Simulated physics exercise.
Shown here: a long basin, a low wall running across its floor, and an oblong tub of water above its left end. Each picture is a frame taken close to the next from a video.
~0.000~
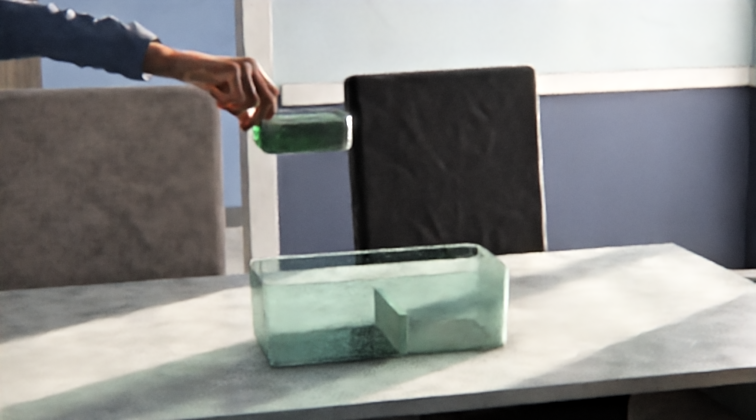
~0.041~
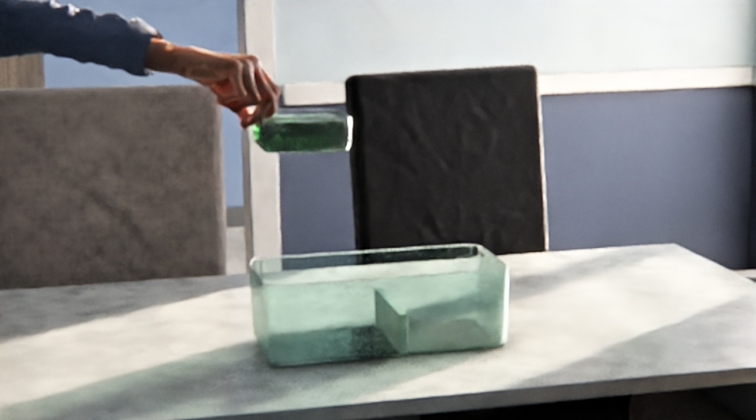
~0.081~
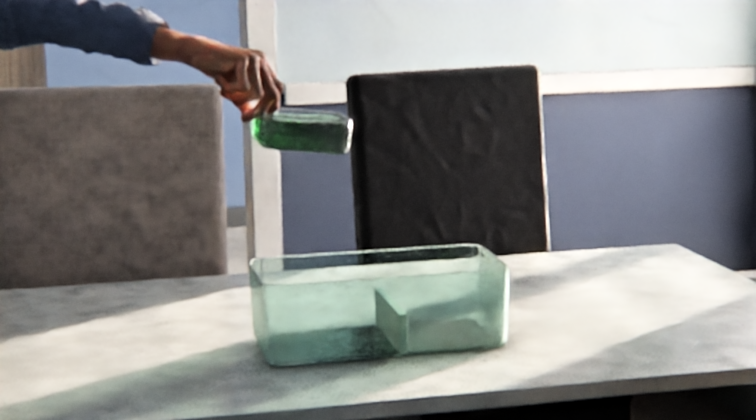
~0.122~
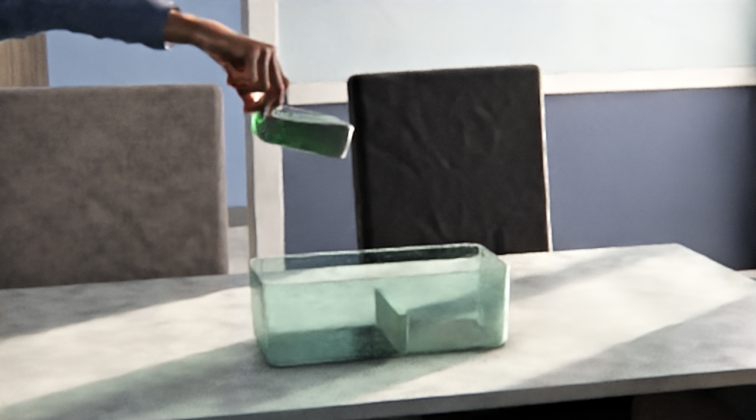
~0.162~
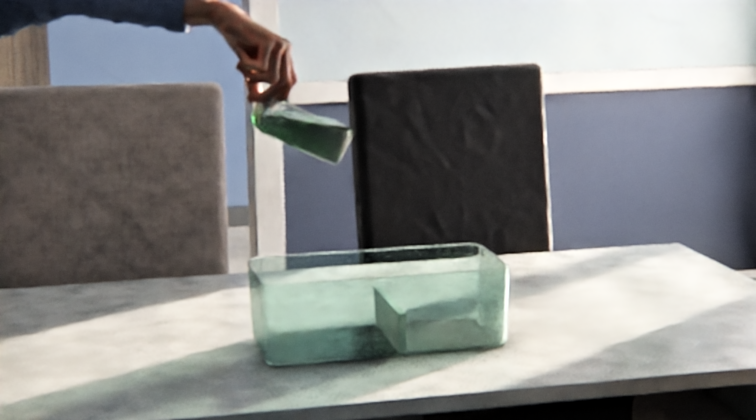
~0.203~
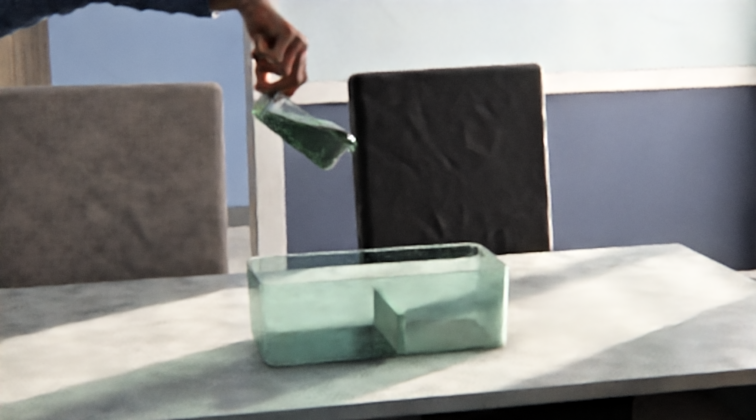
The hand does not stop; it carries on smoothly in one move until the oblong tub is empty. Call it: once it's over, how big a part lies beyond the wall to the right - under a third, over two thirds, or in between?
In between.
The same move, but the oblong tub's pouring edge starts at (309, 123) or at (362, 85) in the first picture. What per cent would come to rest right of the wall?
Roughly 5 % the first time and roughly 75 % the second.
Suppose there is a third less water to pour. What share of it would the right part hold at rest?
It works out near 20 percent.
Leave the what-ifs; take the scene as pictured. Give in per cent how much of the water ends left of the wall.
About 45 per cent.
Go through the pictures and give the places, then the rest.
In the first frame, it leans 0°; its right rim is at (344, 114); the water meets the walls at (258, 122) and (342, 118); the long basin's rim runs from (256, 274) to (494, 257); the wall's top is at (390, 301).
In the second frame, it leans 2°; its right rim is at (345, 115); the water meets the walls at (258, 120) and (342, 118).
In the third frame, it leans 7°; its right rim is at (346, 119); the water meets the walls at (259, 118) and (343, 120).
In the fourth frame, it leans 16°; its right rim is at (346, 125); the water meets the walls at (259, 116) and (345, 121).
In the fifth frame, it leans 27°; its right rim is at (345, 133); the water meets the walls at (259, 114) and (338, 124); 4 per cent is over the edge.
In the sixth frame, it leans 40°; its right rim is at (342, 143); the water meets the walls at (258, 111) and (326, 123); 12 per cent is over the edge.
A moment on, the oblong tub is tipped right over and 5 per cent is still to pour, 14 is left of the wall and 26 right of it.
Next, the oblong tub is tipped right over and 0 per cent is still to pour, 44 is left of the wall and 51 right of it.
Then the oblong tub is tipped right over and 0 per cent is still to pour, 47 is left of the wall and 50 right of it.
Later the oblong tub is tipped right over and 0 per cent is still to pour, 47 is left of the wall and 50 right of it.
Finally, 47 per cent lies left of the wall, 50 right of it and 3 outside.
